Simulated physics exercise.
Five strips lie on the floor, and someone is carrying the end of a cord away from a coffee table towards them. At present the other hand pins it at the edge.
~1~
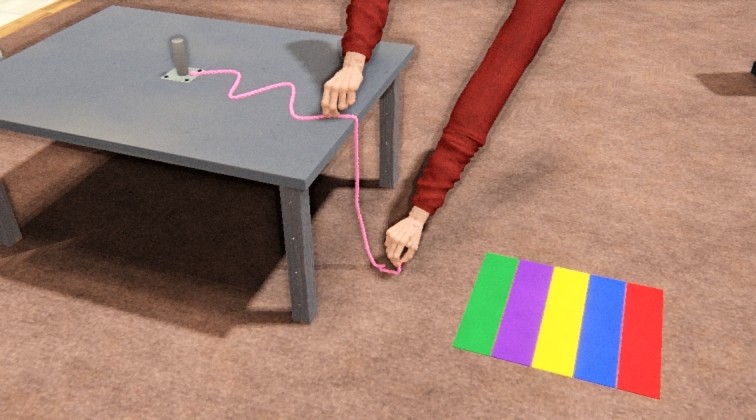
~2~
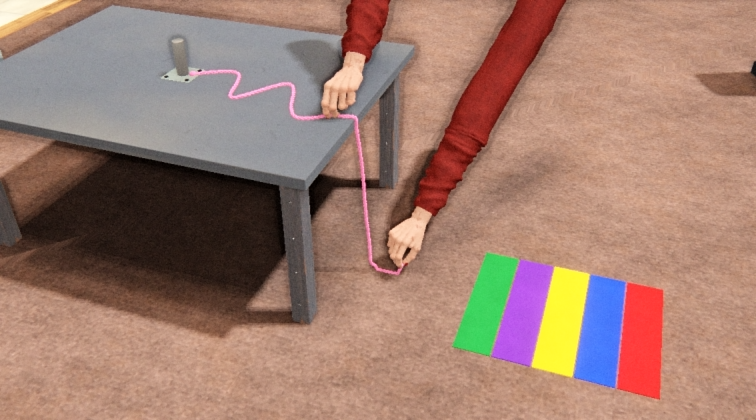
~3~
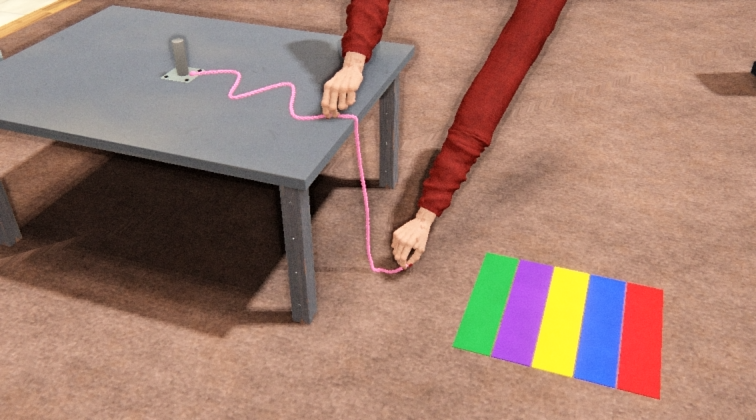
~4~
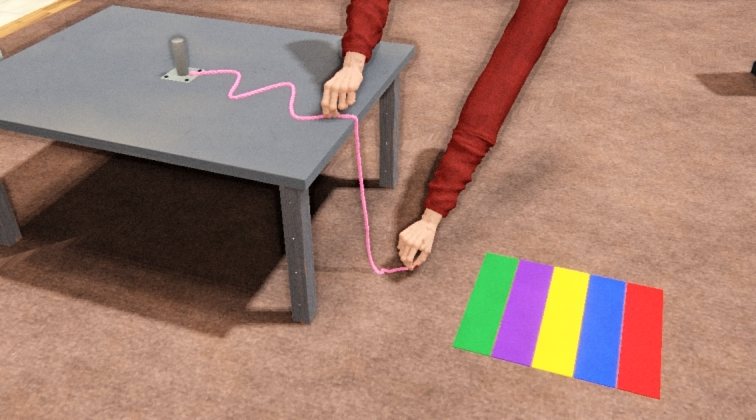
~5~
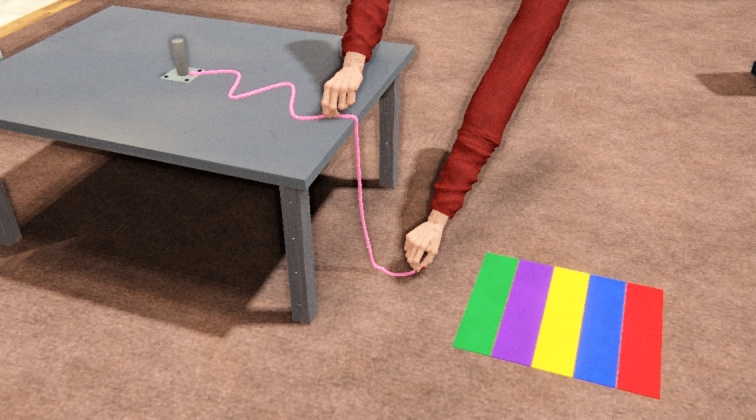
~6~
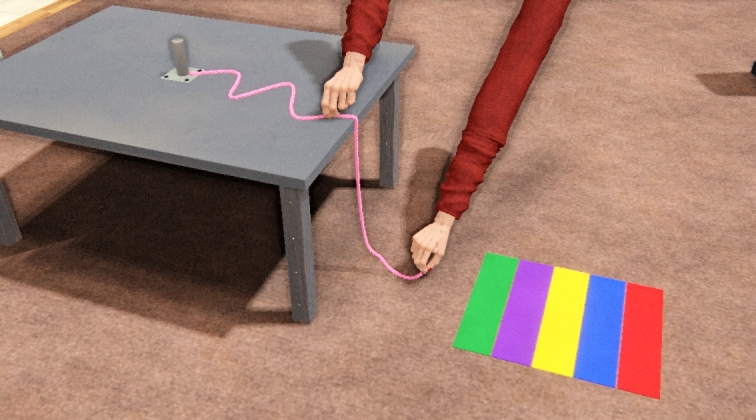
A hand slowly draws the pink cord's end rightward while another pins it at the table edge.
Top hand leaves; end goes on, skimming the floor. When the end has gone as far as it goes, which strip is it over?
It is over the red strip.
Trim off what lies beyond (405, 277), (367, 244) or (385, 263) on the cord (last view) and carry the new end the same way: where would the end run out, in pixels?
In order, roughly (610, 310), (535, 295) and (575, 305).
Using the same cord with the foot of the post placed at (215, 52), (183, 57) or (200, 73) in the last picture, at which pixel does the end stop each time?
Try by try, about (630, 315), (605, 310) and (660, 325).
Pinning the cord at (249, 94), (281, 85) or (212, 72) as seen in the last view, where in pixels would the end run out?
Near (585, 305), (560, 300) and (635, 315).
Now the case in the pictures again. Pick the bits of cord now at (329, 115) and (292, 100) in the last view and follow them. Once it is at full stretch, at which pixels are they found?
First one close to (431, 163), second close to (370, 122).
Soon after, end near (571, 303); over yellow.
Then, end near (617, 313); over blue.
At full stretch, end near (645, 319); over red. Over red.
